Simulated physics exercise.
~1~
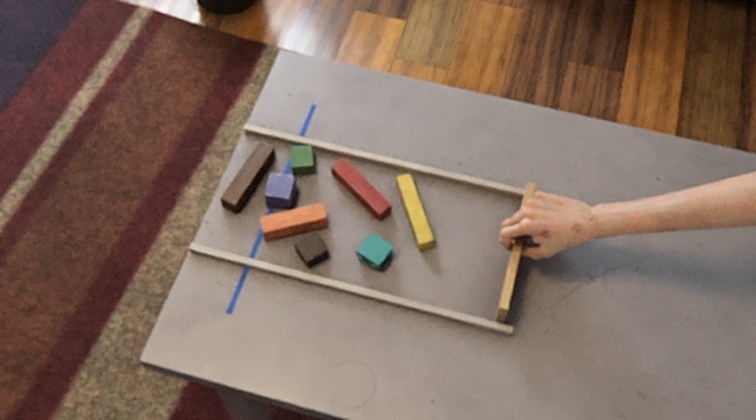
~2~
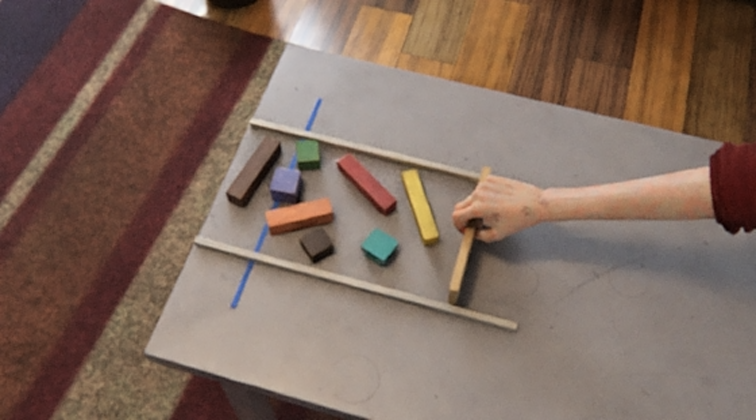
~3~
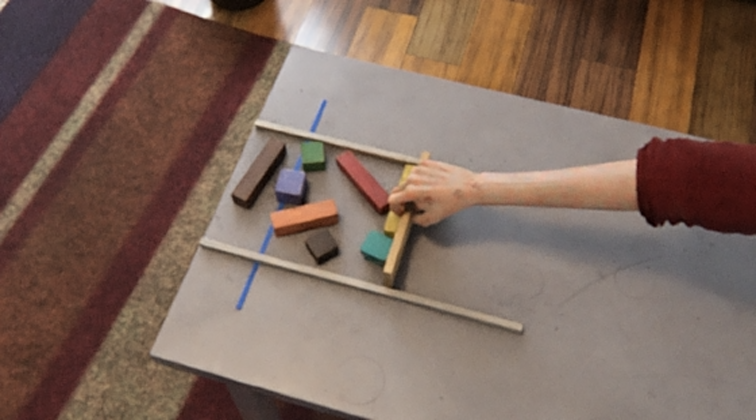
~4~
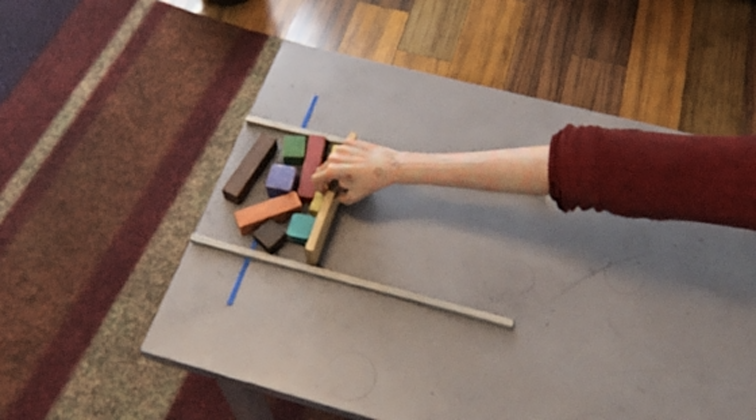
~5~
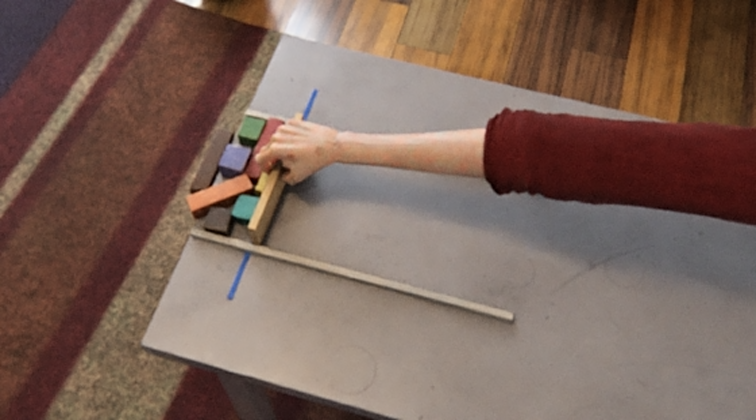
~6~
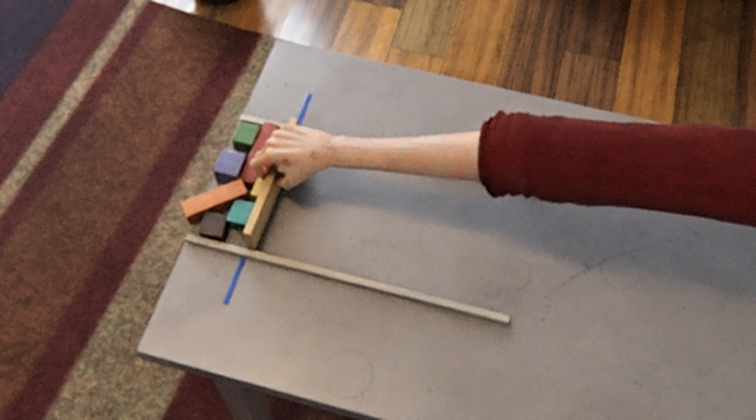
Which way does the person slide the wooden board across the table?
The person slides the board to the left, pushing the blocks ahead of it.
